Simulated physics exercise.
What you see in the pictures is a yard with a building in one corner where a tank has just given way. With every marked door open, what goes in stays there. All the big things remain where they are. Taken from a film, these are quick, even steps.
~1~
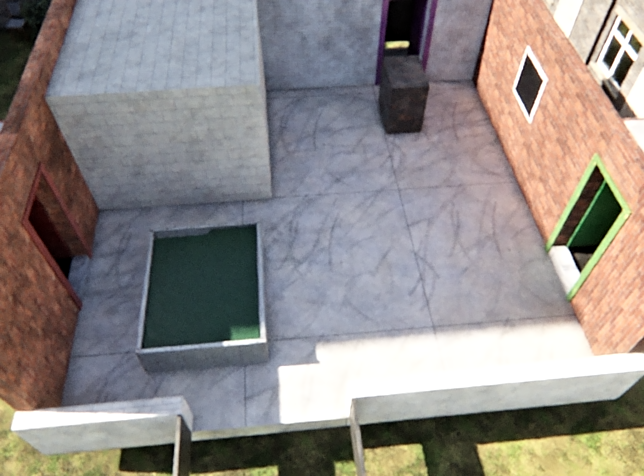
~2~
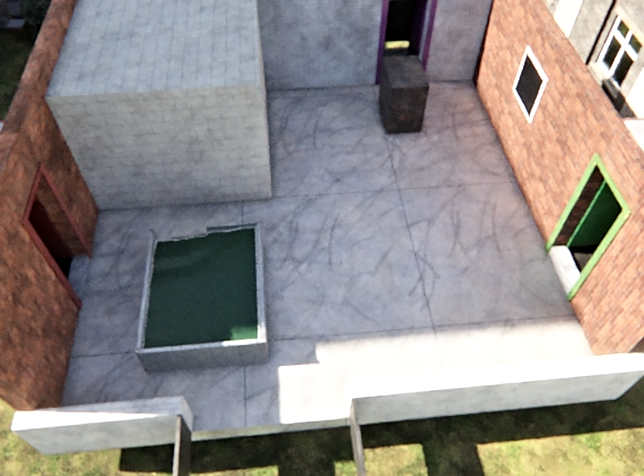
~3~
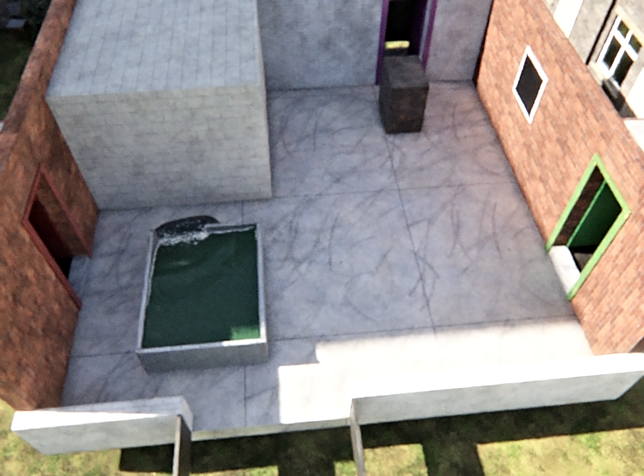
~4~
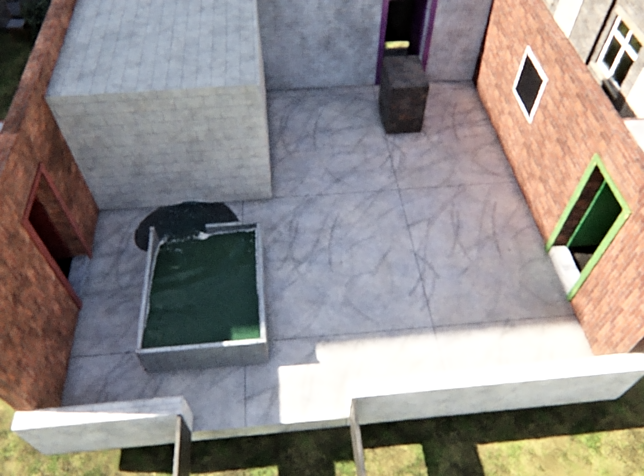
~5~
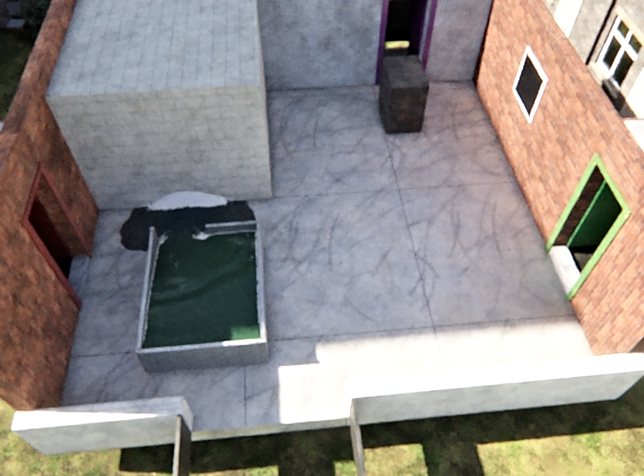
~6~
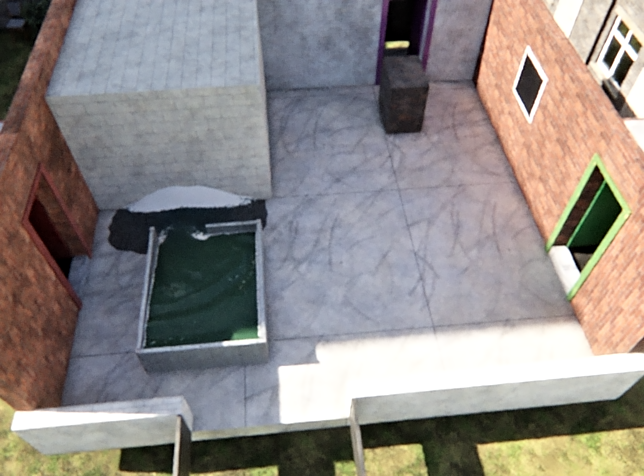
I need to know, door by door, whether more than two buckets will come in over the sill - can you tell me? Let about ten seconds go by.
Sure. At the purple door, no more than two will. At the green door, no more than two will. At the red door, no more than two will.
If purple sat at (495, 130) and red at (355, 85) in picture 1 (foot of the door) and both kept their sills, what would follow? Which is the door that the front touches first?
Answer: The door marked green.
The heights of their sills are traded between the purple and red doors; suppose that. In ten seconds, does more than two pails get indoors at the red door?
If you ask me, red overflows.
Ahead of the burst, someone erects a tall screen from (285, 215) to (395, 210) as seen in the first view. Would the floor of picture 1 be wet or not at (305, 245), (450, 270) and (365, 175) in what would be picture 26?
Lab note - spot 1 inundated, spot 2 parched, spot 3 inundated.
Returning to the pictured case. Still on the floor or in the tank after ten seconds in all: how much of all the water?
Some 96 per cent has not gone.
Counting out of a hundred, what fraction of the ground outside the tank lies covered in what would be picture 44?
About 65 per cent.
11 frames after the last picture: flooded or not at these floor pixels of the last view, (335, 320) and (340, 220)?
Taking them as listed, I'd call them not wet and soaked.
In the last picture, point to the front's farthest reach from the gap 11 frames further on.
Approximate pixel: (396, 187).
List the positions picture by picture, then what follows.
In the first frame, the open tank at (205, 284) is whole and still.
In the second frame, water pours out on the open tank's far side and has run to a hidden place.
In the third frame, water pours out on the open tank's far side and has run to (211, 221).
In the fourth frame, the front is at (214, 204), out from the gap on the open tank's far side.
In the fifth frame, the front is at (140, 209), out from the gap on the open tank's far side.
In the sixth frame, water pours out on the open tank's far side and has run to (259, 201).
A moment on, water covers 10 % of the floor; the purple door not reached, the green door not reached, the red door not reached.
Next, water covers 20 % of the floor; the purple door not reached, the green door not reached, the red door wet at the sill, nothing in.
Then, water covers 45 % of the floor; the purple door not reached, the green door not reached, the red door wet at the sill, nothing in.
Later, water covers 65 % of the floor; the purple door not reached, the green door wet at the sill, nothing in, the red door wet at the sill, nothing in.
In the end, water covers 70 % of the floor; the purple door not reached, the green door wet at the sill, nothing in, the red door wet at the sill, nothing in.
